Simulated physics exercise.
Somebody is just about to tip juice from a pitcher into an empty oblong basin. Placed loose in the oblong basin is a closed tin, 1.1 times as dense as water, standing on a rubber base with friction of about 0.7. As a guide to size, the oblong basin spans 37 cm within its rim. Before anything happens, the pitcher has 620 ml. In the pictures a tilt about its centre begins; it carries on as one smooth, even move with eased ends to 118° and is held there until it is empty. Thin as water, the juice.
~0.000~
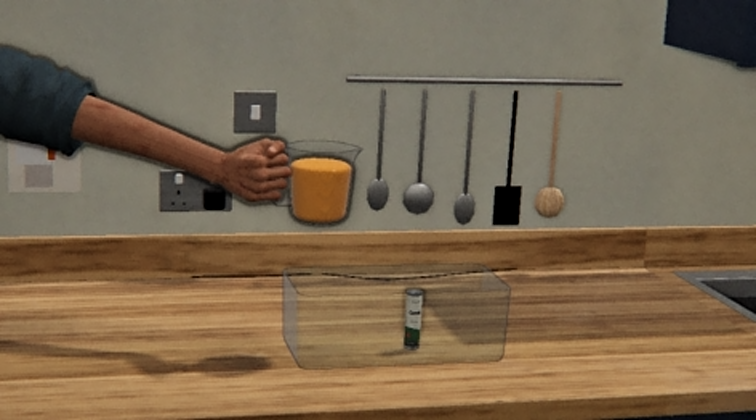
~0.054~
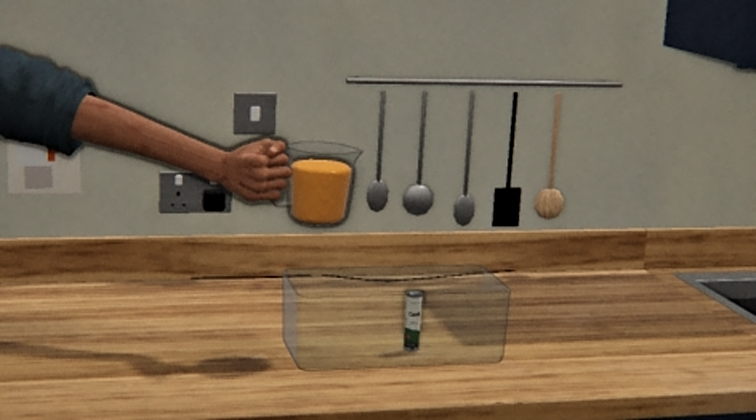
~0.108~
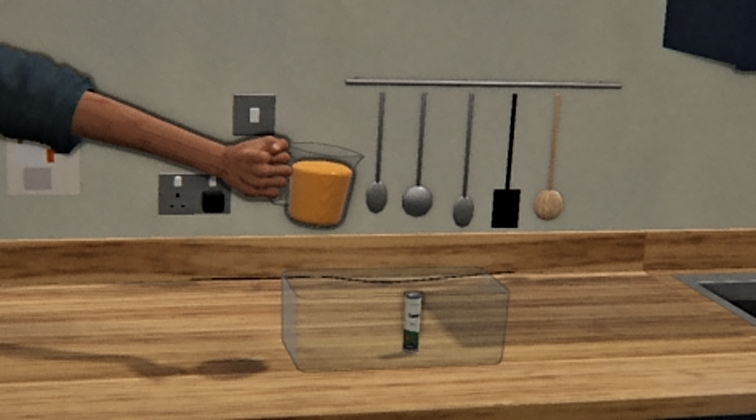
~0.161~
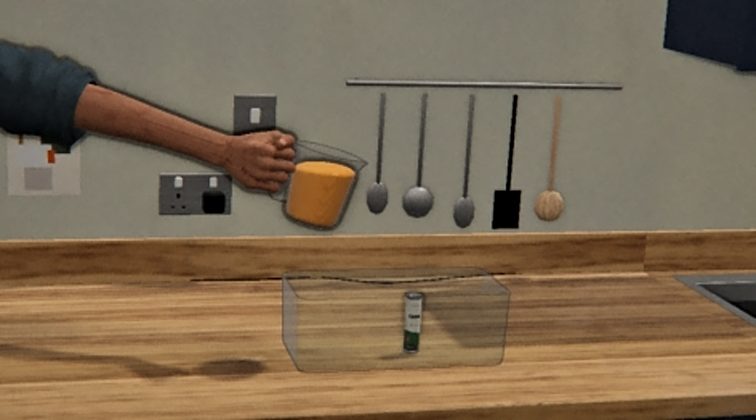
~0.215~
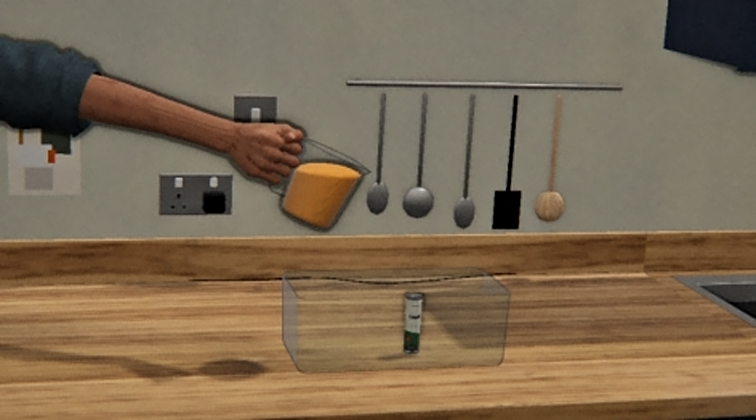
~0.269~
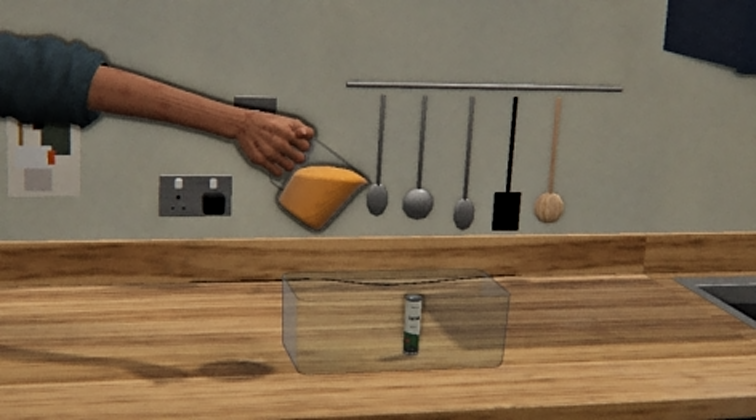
A hand reaching in from the left holds a clear pitcher of orange juice upright above a wooden counter, over a transparent oblong basin with a small tin inside. The pitcher tilts to the right, slightly at first and then more steeply, as the juice shifts toward its lowered rim.
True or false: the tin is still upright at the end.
False.
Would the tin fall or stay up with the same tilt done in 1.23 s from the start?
After the tilt, the tin has tipped over.
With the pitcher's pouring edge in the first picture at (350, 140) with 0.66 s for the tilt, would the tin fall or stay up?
After that, the tin stays vertical.
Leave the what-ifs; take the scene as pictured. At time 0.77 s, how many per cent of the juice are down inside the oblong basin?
Near 84 in a hundred.
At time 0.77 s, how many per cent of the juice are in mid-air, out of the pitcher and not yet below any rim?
About 12 % of the total.
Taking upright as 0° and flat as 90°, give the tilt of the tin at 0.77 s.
I'd say it is close to 35 degrees off upright.
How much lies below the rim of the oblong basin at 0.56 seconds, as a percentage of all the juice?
Some 16 per cent.
By 0.56 s the tilt is 102° and 51 per cent is still to pour; the tin stands where it began.
By 0.77 s the tilt is 118° and 5 per cent is still to pour; the tin leans 35°.
By 0.99 s the tilt is 118° and 0 per cent is still to pour; the tin lies on its side.
By 1.23 s the tilt is 118° and 0 per cent is still to pour; the tin lies on its side.
At rest the tin lies on its side.
